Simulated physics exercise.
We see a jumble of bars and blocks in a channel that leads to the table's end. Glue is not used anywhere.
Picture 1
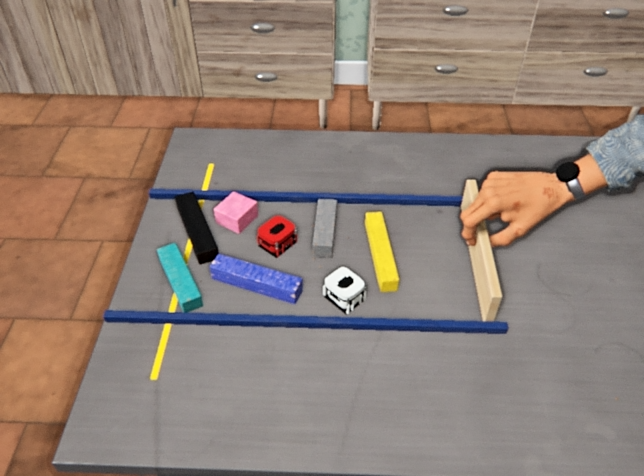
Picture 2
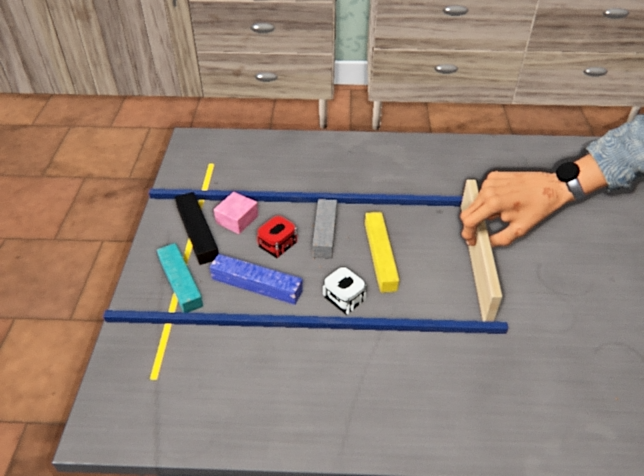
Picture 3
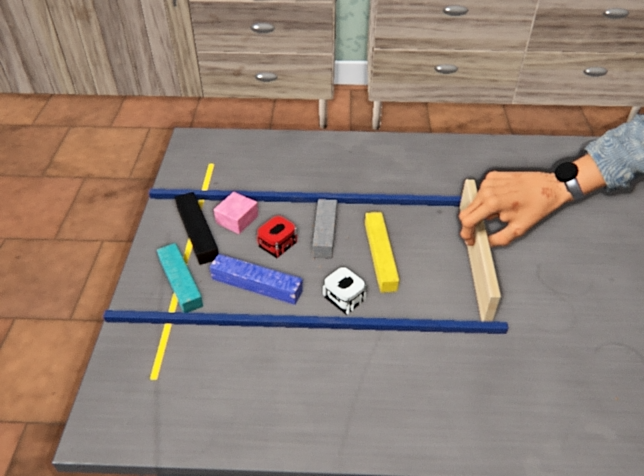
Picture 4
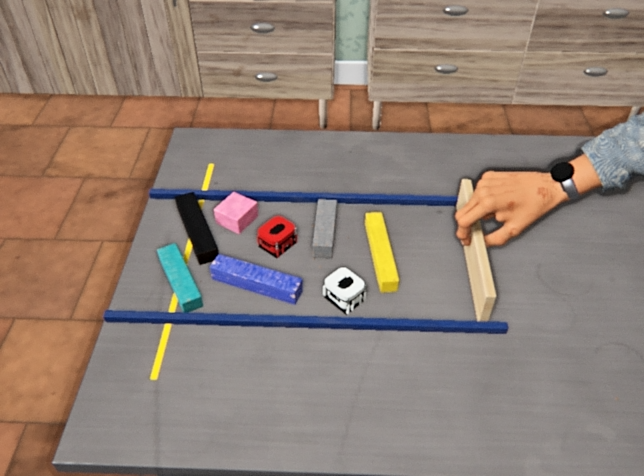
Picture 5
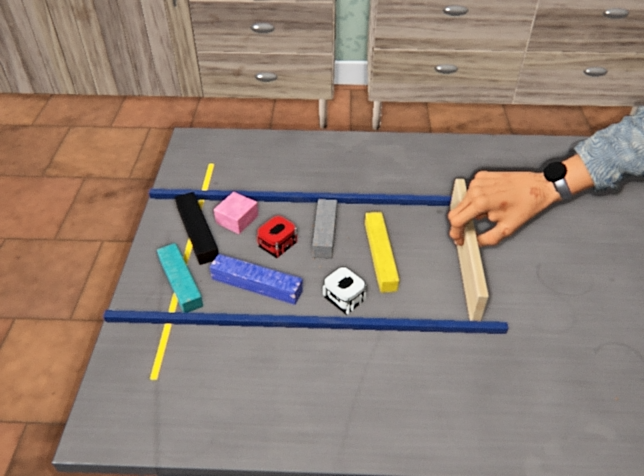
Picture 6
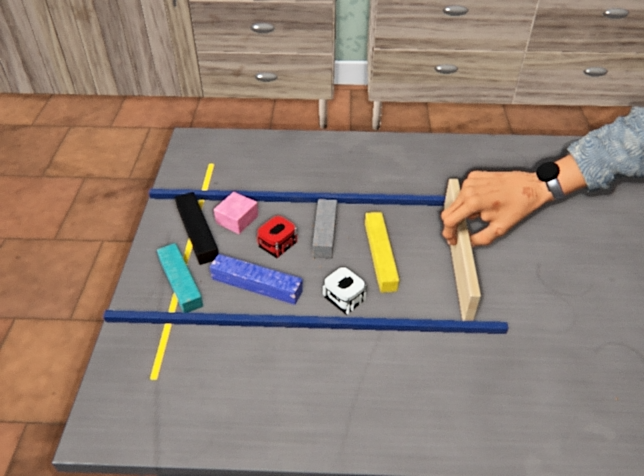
On a grey tabletop above a terracotta tile floor, with wooden drawers behind, a fixed camera looks down at an angle. Between two blue rails lie black and turquoise bars by a yellow line at left, pink, red and blue pieces, then grey, white and yellow ones. A hand wearing a dark watch holds a pale board at right, pauses, then slides it slightly left, touching none of them.
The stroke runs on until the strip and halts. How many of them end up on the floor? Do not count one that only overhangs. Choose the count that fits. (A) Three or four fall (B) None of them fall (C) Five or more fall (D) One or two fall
Option A: Three or four fall.
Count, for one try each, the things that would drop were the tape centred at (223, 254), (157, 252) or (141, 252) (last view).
The counts would be 0, 5 and 7.
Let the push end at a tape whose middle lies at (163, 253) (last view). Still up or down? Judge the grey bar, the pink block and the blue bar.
Here the grey bar remains in place while the pink block drops down and the blue bar drops down.
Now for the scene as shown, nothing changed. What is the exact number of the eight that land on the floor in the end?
The number that fall is 3.
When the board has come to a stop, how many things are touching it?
2 end up touching it.
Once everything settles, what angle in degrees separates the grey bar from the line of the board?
I'd estimate about 0 degrees.
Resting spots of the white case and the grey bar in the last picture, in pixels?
The white case at (155, 298), the grey bar at (168, 221).
Soon after, none off yet; turquoise bar at rest near (180, 277); black stick at rest near (196, 227); pink block at rest near (237, 213).
At rest, the number that fall off is three or four; fallen, blue bar, black stick and turquoise bar.
